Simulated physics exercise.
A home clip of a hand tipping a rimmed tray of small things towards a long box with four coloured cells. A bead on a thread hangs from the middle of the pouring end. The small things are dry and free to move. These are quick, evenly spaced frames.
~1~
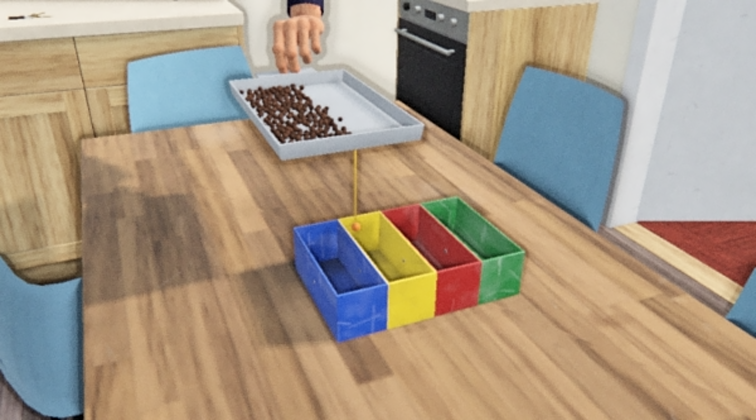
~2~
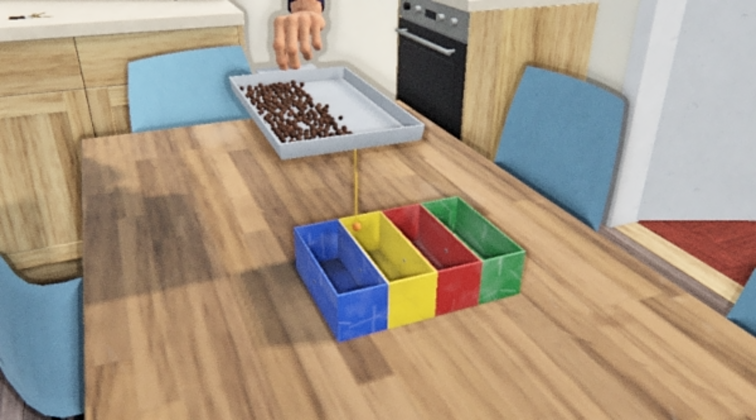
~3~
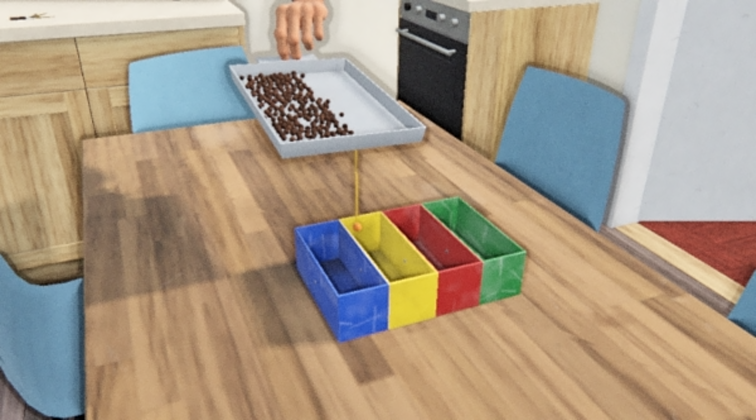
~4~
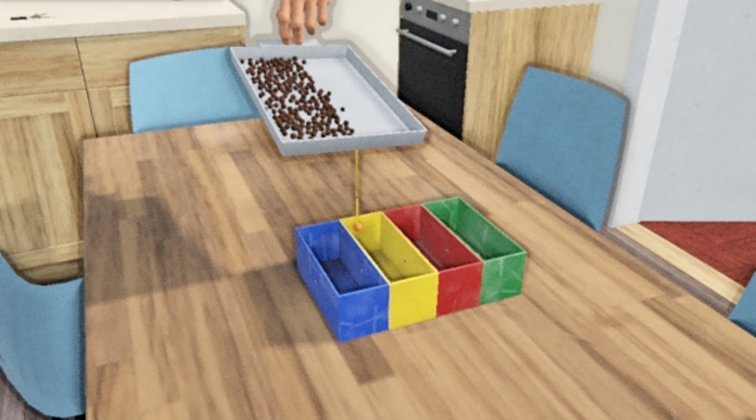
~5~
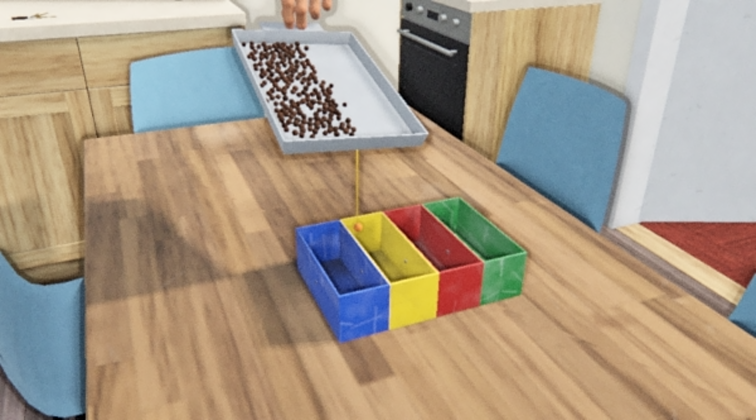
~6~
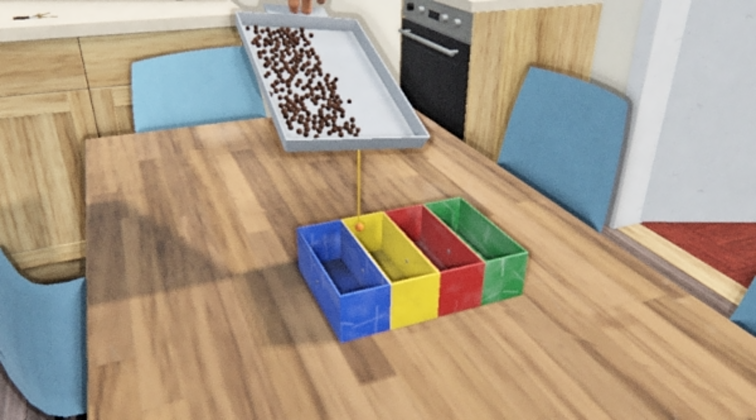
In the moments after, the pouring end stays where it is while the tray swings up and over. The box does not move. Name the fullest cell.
Most goes to the red cell.
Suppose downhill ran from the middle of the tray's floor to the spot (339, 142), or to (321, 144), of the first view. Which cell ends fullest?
The first try: The cell in blue. The second: Blue.
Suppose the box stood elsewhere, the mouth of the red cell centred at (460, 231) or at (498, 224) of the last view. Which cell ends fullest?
One: The cell in yellow. Two: That blue cell.
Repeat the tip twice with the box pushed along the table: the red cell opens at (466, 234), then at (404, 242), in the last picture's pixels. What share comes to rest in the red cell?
The first gives 20 %, the second 40 %.
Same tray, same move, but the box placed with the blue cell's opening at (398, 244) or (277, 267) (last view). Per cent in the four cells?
In turn 80 and 80 in a hundred.
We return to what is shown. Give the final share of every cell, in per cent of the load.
Blue cell: 10 %, yellow cell: 30 %, red cell: 50 %, green cell: 0 %.
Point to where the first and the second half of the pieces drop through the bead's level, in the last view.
The first part at (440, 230); the rest at (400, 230).
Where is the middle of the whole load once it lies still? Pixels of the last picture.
Close to (424, 285).
Soon, tray tipped steeply; most on the tray; a stray few in the red cell; about a quarter falling or outside the box.
A while on, tray tipped past a quarter turn; about half on the tray; about a quarter in the red cell; a small part in the yellow cell; a stray few in the green cell; a small part falling or outside the box.
Towards the end, tray tipped past a quarter turn; about half in the red cell; about a third in the yellow cell; a small part in the blue cell; a stray few in the green cell; a stray few falling or outside the box.
Finally, tray tipped past a quarter turn; about half in the red cell; about a third in the yellow cell; a small part in the blue cell; a stray few in the green cell; a stray few outside the box.
